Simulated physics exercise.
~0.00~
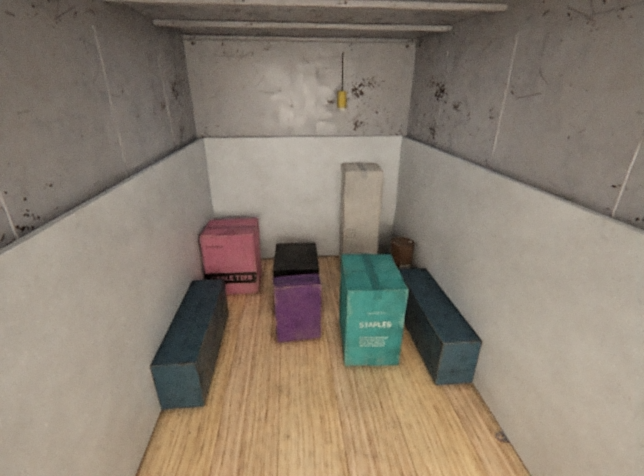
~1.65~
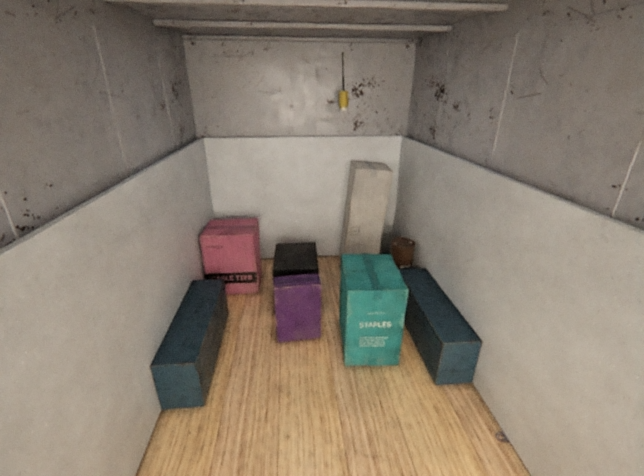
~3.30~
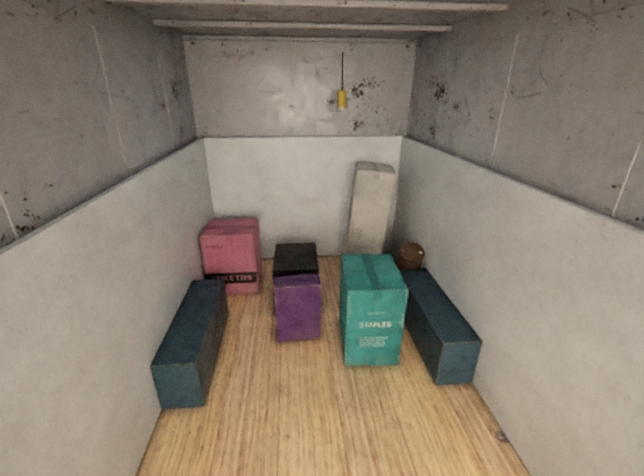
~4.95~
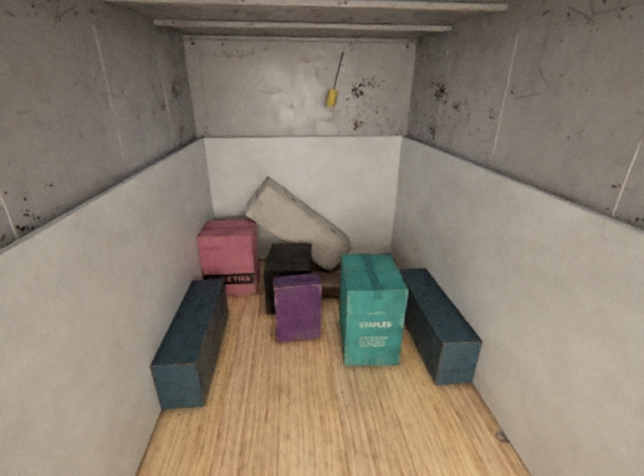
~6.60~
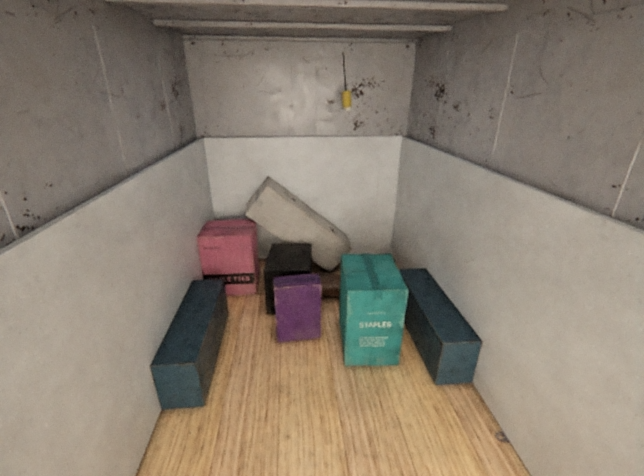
Tall white box toppling left in a van's load bay and ending leaning behind other boxes, a brown canister lying beneath it.
